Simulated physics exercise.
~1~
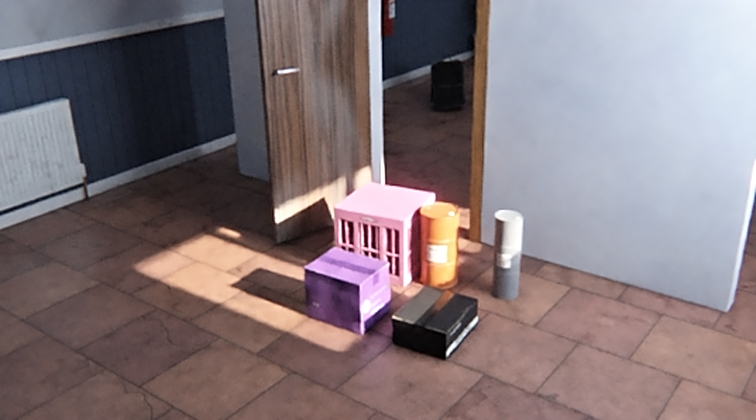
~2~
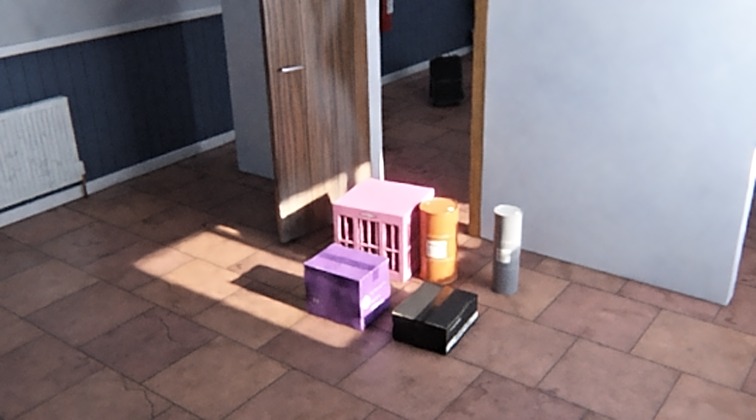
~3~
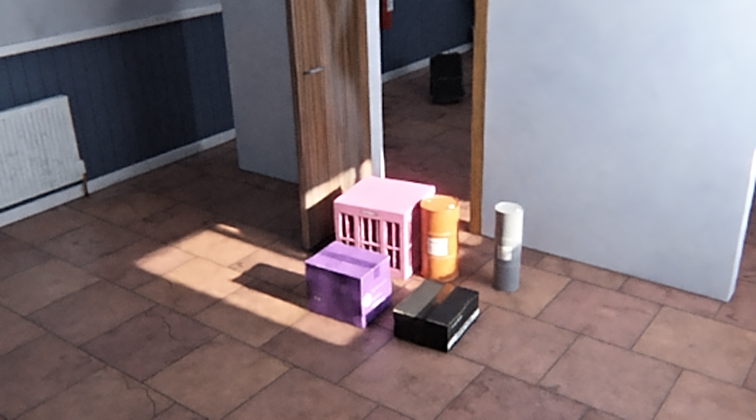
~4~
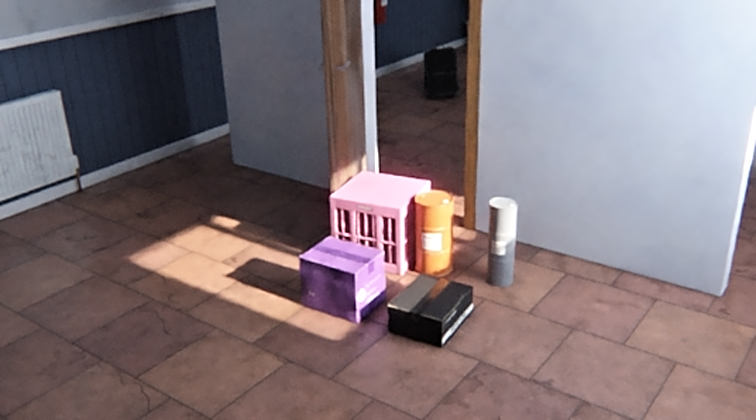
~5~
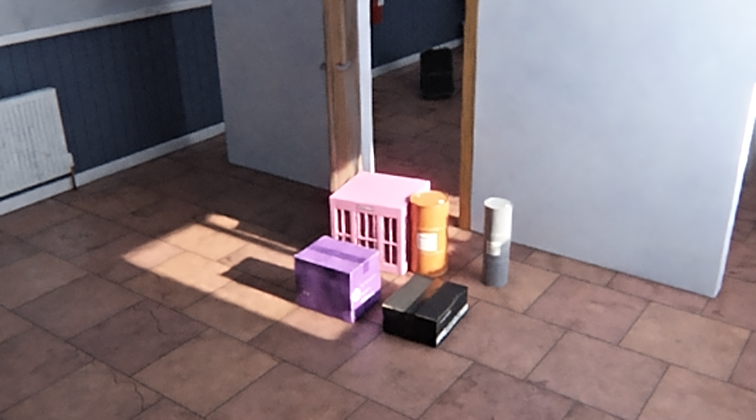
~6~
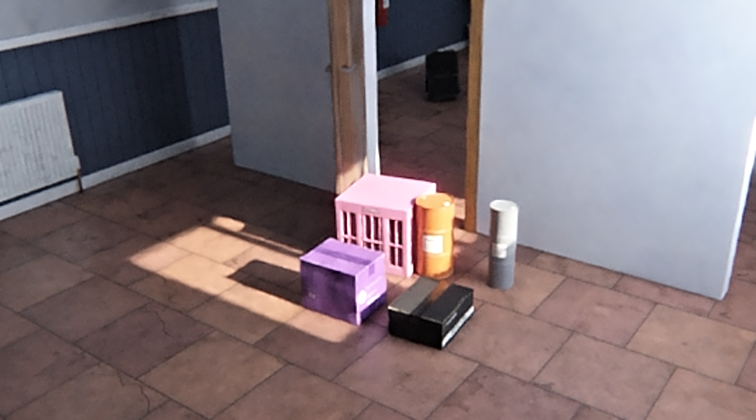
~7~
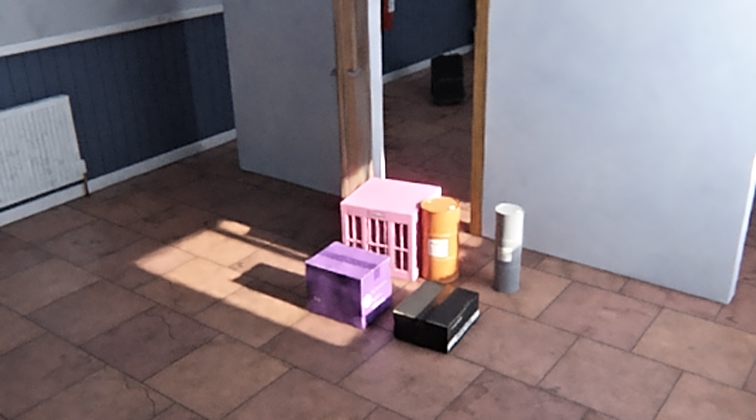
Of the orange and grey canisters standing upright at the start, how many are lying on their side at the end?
None of them are; both the orange canister and the grey canister are still upright at the end.
